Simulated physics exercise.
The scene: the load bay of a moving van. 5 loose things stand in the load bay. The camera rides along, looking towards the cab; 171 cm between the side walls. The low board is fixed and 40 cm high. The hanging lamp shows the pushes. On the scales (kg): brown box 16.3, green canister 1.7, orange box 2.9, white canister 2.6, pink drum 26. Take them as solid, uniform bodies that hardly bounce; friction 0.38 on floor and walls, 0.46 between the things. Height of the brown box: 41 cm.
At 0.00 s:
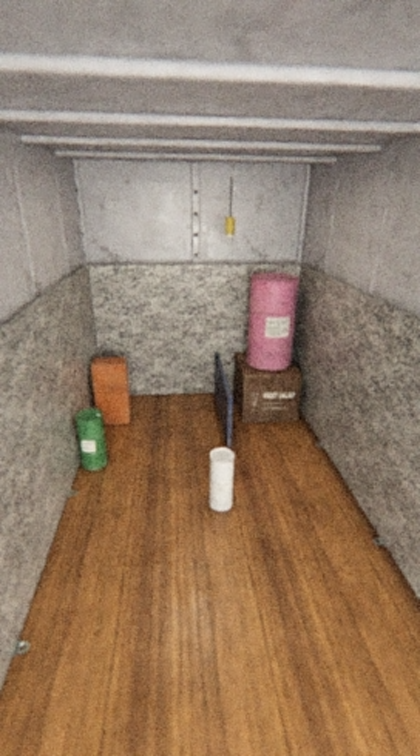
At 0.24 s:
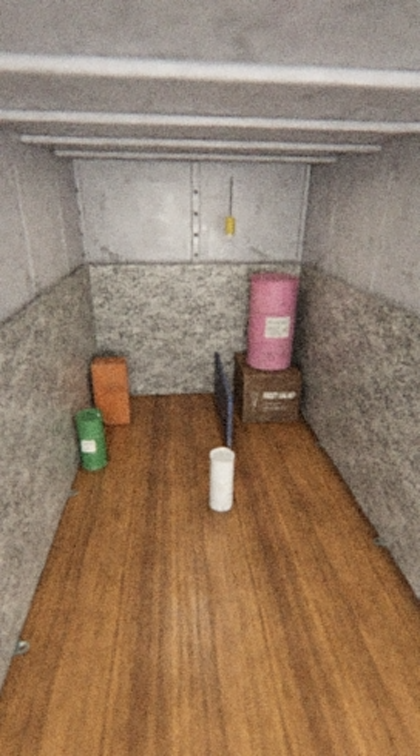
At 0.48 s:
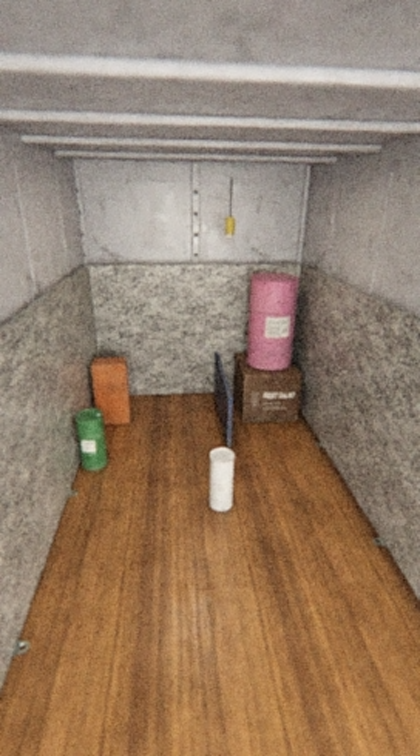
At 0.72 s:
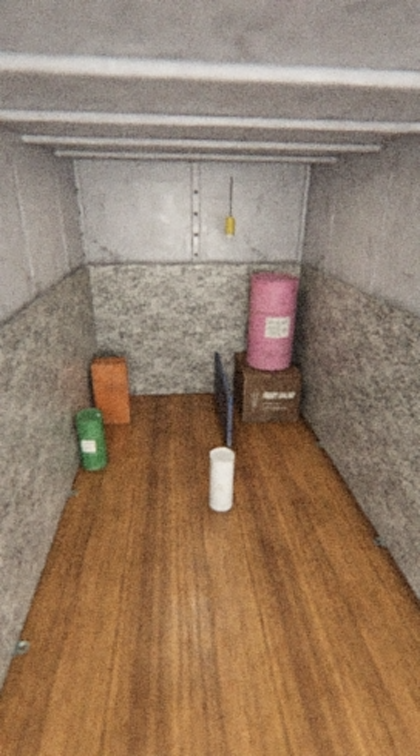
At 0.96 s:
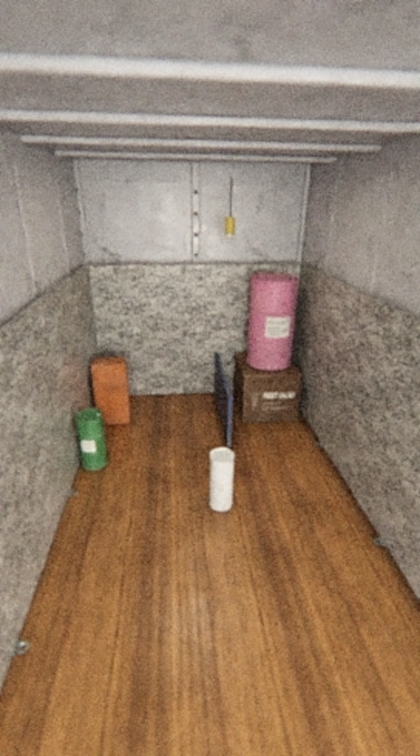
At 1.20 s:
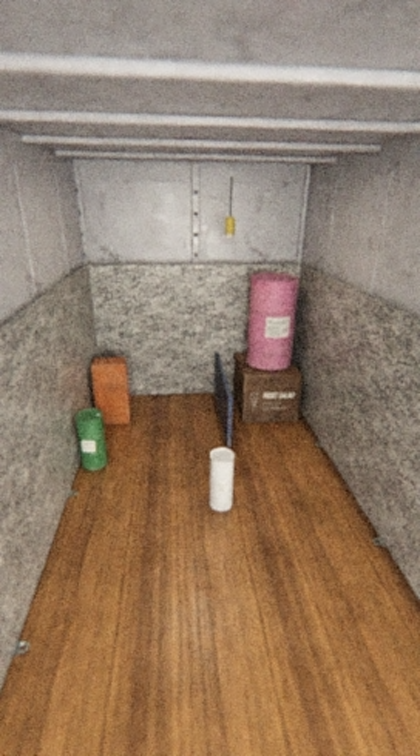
Pink drum resting on a brown box beside orange, green and white containers in a van's load bay, nothing visibly moving.
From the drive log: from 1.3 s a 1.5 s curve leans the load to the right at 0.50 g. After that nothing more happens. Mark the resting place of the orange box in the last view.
The orange box comes to rest near (204, 388).
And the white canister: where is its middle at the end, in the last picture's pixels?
At about (329, 488).
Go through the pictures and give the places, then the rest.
The first picture shows smooth; orange box (112, 391); brown box (265, 385).
The second picture shows push 0.09 g jolt; white canister (221, 480); pink drum (272, 321).
The third picture shows smooth; brown box (265, 385); green canister (92, 439).
The fourth picture shows smooth; white canister (221, 480); pink drum (272, 321).
The fifth picture shows smooth; brown box (265, 385); green canister (92, 439).
The sixth picture shows smooth; orange box (112, 391); white canister (221, 480).
Around 2.00 s, push 0.50 g right; orange box shifted 14 cm near (130, 391); white canister shifted 14 cm; green canister shifted 14 cm.
Around 2.40 s, push 0.50 g right; orange box shifted 47 cm near (172, 390); white canister on its side; green canister shifted 46 cm.
Around 2.60 s, push 0.40 g right; orange box shifted 71 cm near (203, 388); white canister on its side; green canister shifted 69 cm.
Finally (3.7 s), on their side or leaning hard in the load bay, green canister and white canister; not toppled but over 15 cm from the start, orange box; the other 2 still in place (within 15 cm). In the last view, orange box near (204, 388).
